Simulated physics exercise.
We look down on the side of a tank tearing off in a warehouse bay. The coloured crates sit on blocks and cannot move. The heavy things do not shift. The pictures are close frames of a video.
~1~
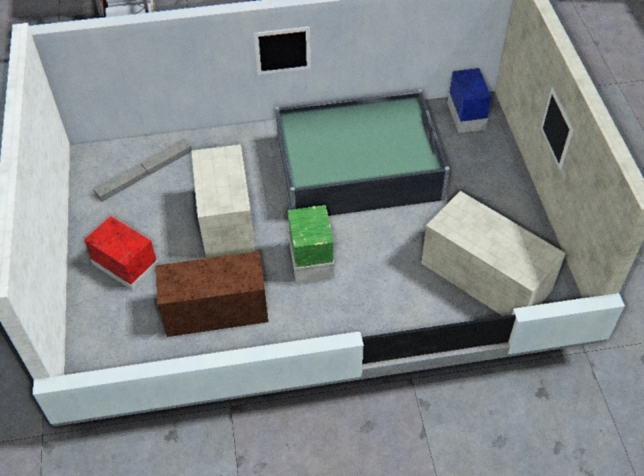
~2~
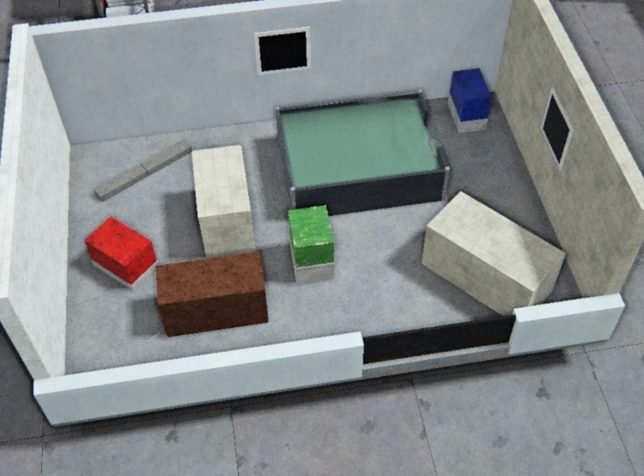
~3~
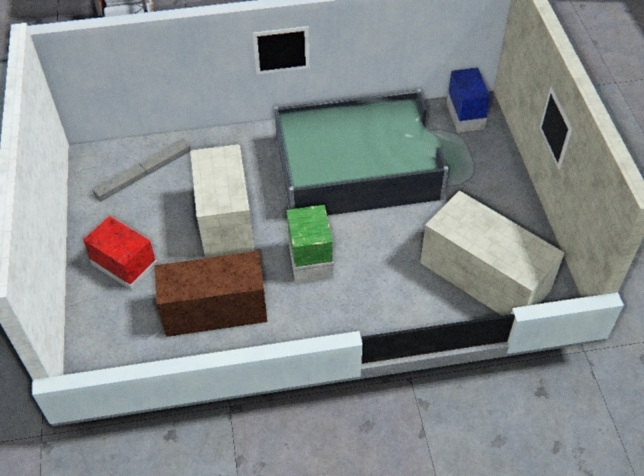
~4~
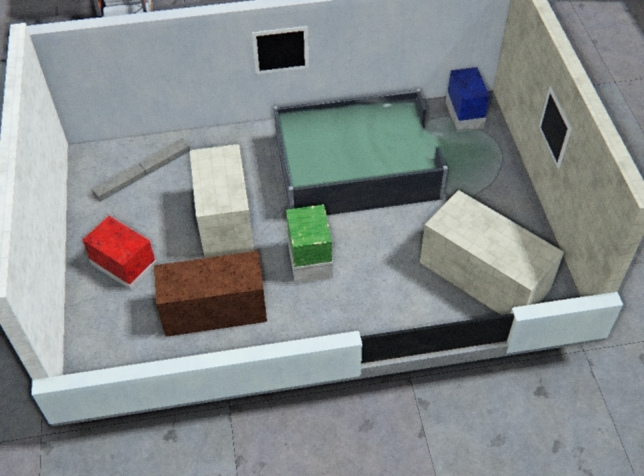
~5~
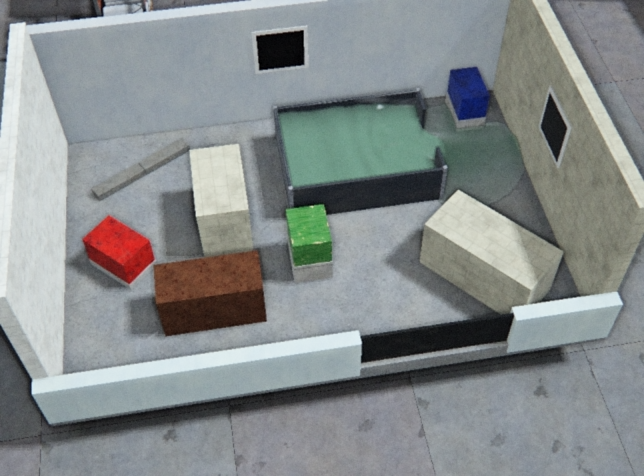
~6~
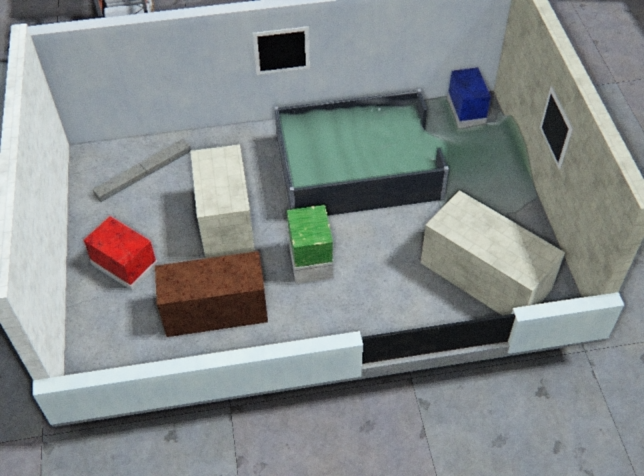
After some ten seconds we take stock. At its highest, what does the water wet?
The blue crate is soaked; the green crate keeps dry; the red crate keeps dry.
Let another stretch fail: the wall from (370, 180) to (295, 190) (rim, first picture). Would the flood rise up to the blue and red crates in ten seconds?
One by one: The blue one stays dry, the red one ends up wet.
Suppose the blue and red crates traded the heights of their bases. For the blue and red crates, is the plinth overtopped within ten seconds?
Then: The blue crate is soaked; the red crate escapes it.
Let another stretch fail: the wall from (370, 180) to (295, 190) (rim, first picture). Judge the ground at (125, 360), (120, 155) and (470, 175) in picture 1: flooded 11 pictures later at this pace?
One after the other: Not flooded, no water, dry.
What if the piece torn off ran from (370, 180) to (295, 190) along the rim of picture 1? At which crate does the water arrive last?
The crate marked blue.
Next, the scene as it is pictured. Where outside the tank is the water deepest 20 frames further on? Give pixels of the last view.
Roughly at (536, 318).
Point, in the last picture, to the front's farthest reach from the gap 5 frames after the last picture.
At about (560, 268).
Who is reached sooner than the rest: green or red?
It is the crate marked green.
A moment on, water covers 15 % of the floor; the blue crate water round its plinth, the green crate not reached, the red crate not reached.
Next, water covers 20 % of the floor; the blue crate water round its plinth, the green crate not reached, the red crate not reached.
Then, water covers 35 % of the floor; the blue crate water round its plinth, the green crate not reached, the red crate not reached.
Later, water covers 75 % of the floor; the blue crate water round its plinth, the green crate water round its plinth, the red crate water round its plinth.
In the end, water covers 100 % of the floor; the blue crate was topped, the green crate stayed above the water, the red crate stayed above the water.
